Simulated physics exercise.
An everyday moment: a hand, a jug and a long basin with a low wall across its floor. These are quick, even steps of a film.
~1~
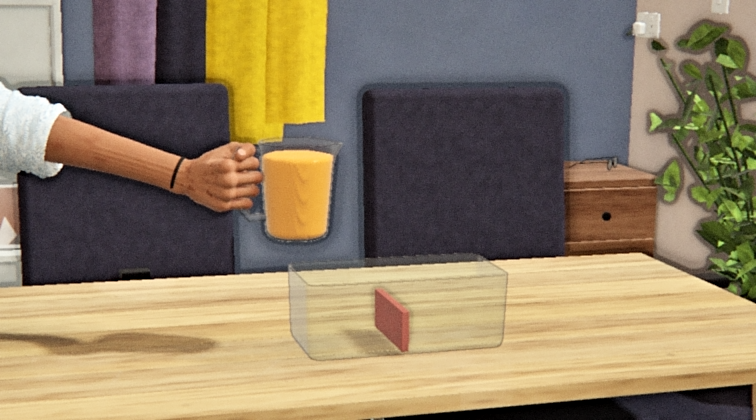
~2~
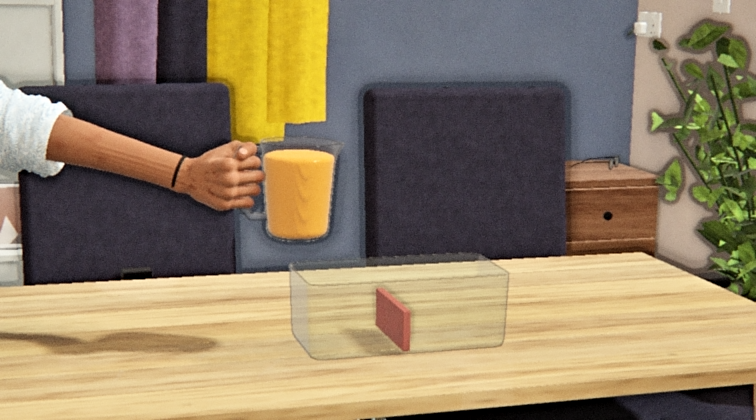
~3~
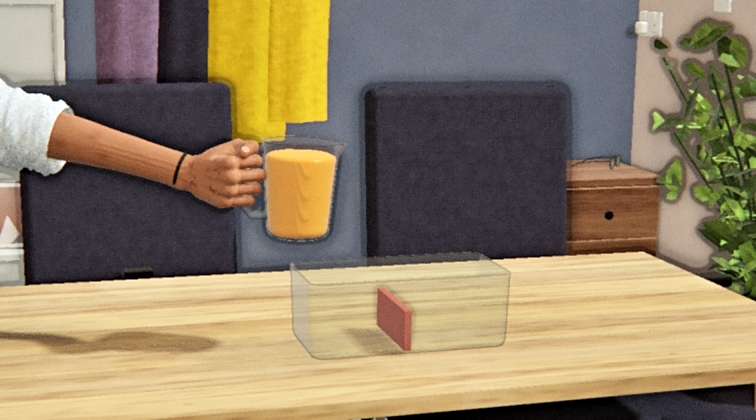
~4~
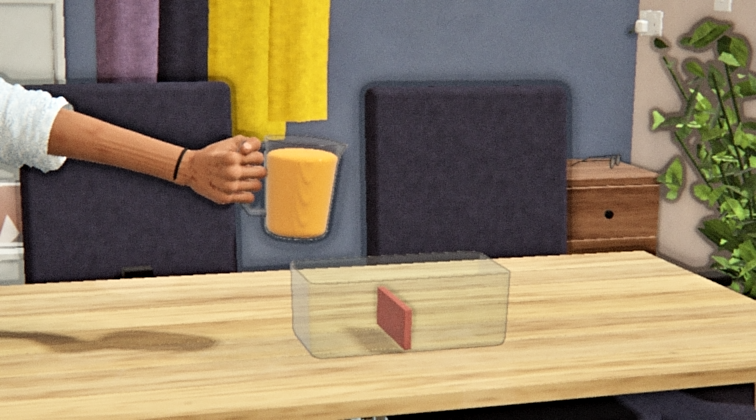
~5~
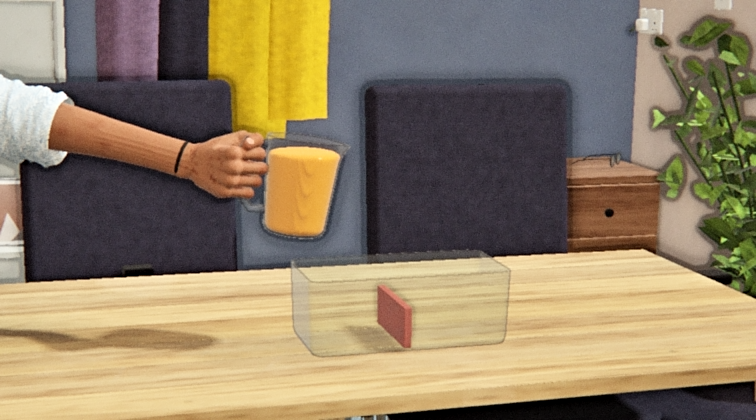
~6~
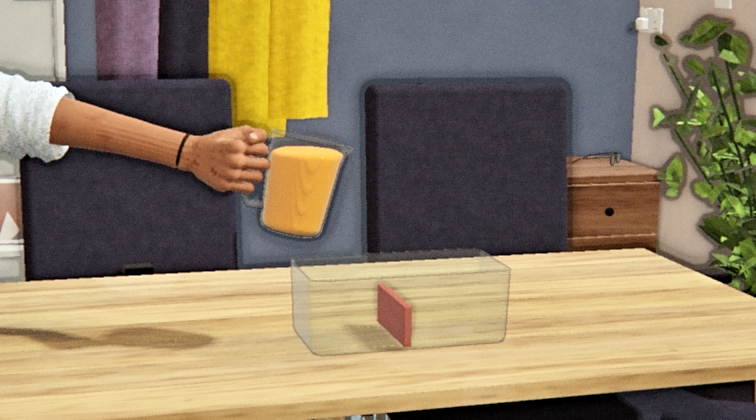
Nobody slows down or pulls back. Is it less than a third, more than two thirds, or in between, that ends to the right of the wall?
In the end between a third and two thirds is right of the wall.
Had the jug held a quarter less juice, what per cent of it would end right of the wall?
About 30 per cent.
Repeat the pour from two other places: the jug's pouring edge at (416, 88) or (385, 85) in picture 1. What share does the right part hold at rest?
Near 70 % and 95 %.
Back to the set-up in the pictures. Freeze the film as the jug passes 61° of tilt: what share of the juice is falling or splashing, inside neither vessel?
Some 10 per cent.
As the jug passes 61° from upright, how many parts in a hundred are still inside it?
Close to 85 per cent.
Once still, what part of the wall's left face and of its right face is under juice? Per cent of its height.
Some 30 per cent left and 30 right.
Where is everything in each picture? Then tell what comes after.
Tilt 0°; pouring edge (342, 142); surface from (262, 157) to (331, 155); the long basin's rim runs from (297, 276) to (492, 265); the wall's top is at (392, 301), in the first frame.
Tilt 0°; pouring edge (343, 142); surface from (263, 156) to (333, 155), in the second frame.
Tilt 2°; pouring edge (346, 143); surface from (266, 156) to (334, 155), in the third frame.
Tilt 4°; pouring edge (347, 144); surface from (267, 154) to (336, 154), in the fourth frame.
Tilt 7°; pouring edge (350, 145); surface from (269, 153) to (338, 153), in the fifth frame.
Tilt 11°; pouring edge (352, 147); surface from (271, 153) to (342, 152), in the sixth frame.
A moment on, the tilt is 61° and 85 per cent is still to pour, 1 is left of the wall and 2 right of it.
Next, the tilt is 91° and 40 per cent is still to pour, 10 is left of the wall and 33 right of it.
Then the tilt is 97° and 7 per cent is still to pour, 38 is left of the wall and 50 right of it.
Later the tilt is 97° and 1 per cent is still to pour, 48 is left of the wall and 50 right of it.
At rest 49 per cent lies left of the wall, 50 right of it and 1 outside.
